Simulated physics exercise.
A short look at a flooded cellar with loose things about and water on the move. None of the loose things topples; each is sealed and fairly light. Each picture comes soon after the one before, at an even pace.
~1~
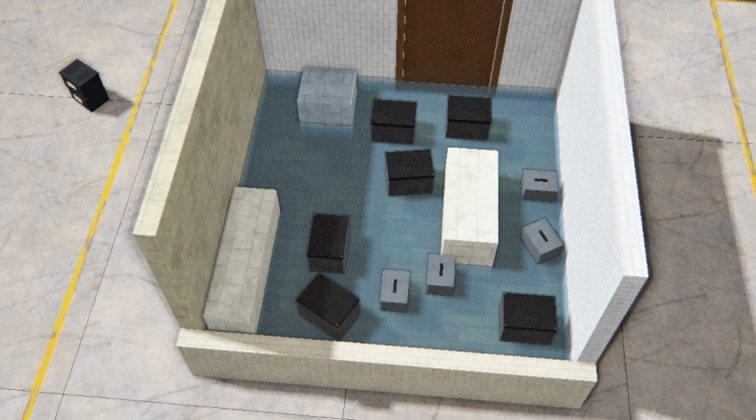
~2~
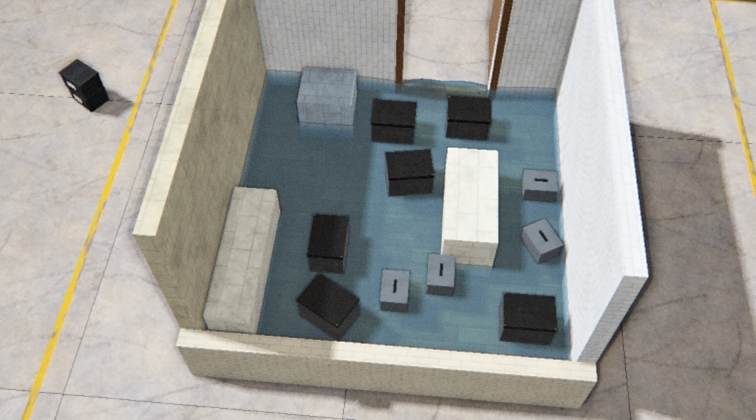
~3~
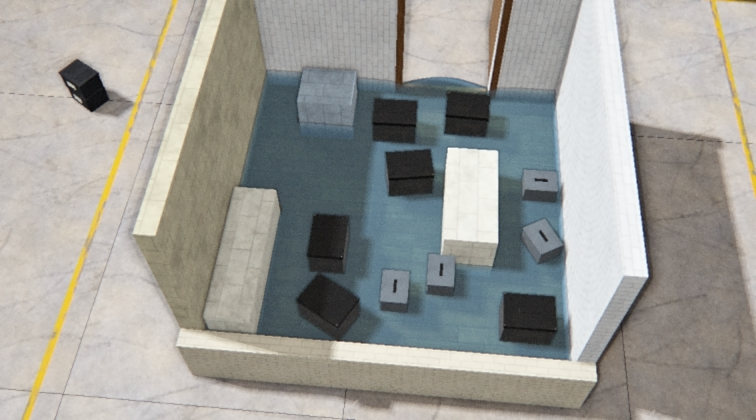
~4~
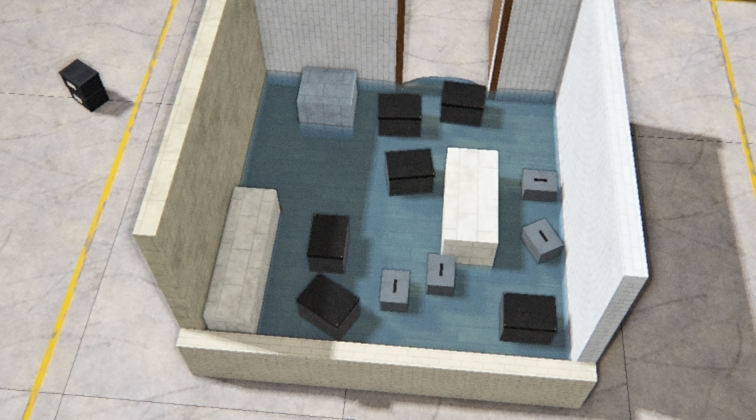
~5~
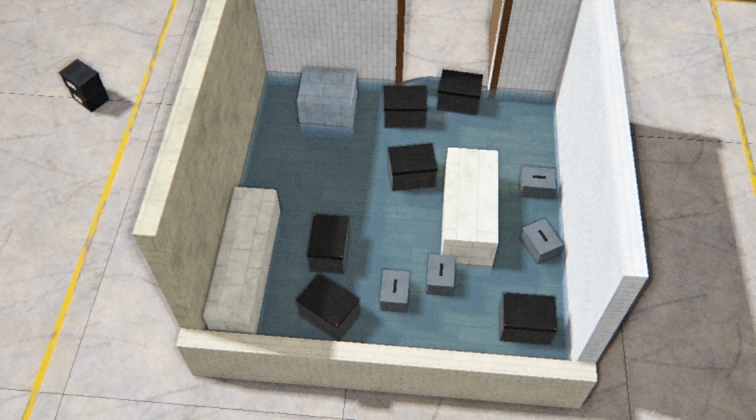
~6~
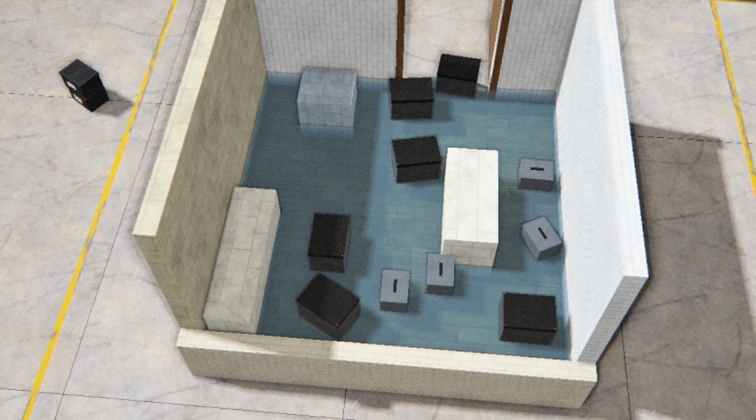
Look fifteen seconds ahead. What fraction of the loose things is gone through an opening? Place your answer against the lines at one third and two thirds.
It sits between the two lines.
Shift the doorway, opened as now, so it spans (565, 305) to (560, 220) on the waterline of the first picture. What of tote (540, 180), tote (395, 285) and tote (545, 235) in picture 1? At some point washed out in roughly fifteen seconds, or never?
Result by object, in the order asked: Flushed / flushed / flushed.
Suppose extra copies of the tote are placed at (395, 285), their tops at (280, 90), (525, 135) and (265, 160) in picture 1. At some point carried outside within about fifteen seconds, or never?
Remains, exits, remains.
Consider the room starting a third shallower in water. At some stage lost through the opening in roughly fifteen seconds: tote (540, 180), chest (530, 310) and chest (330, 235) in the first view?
Item by item: Exits, retained and retained.
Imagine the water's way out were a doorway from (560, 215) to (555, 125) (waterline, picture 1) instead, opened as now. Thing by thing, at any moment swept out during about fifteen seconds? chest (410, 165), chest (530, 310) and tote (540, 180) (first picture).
One after the other: Through, carried outside, yes.
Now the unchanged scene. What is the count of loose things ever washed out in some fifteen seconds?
5 in all.
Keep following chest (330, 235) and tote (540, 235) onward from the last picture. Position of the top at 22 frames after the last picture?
Estimate: (369, 164), then (518, 98).
A moment on, 2 of 10 are out; 8 afloat.
Next, 3 of 10 are out; 7 afloat.
Later, 4 of 10 are out; 6 afloat.
In the end, 5 of 10 are out; 5 afloat.
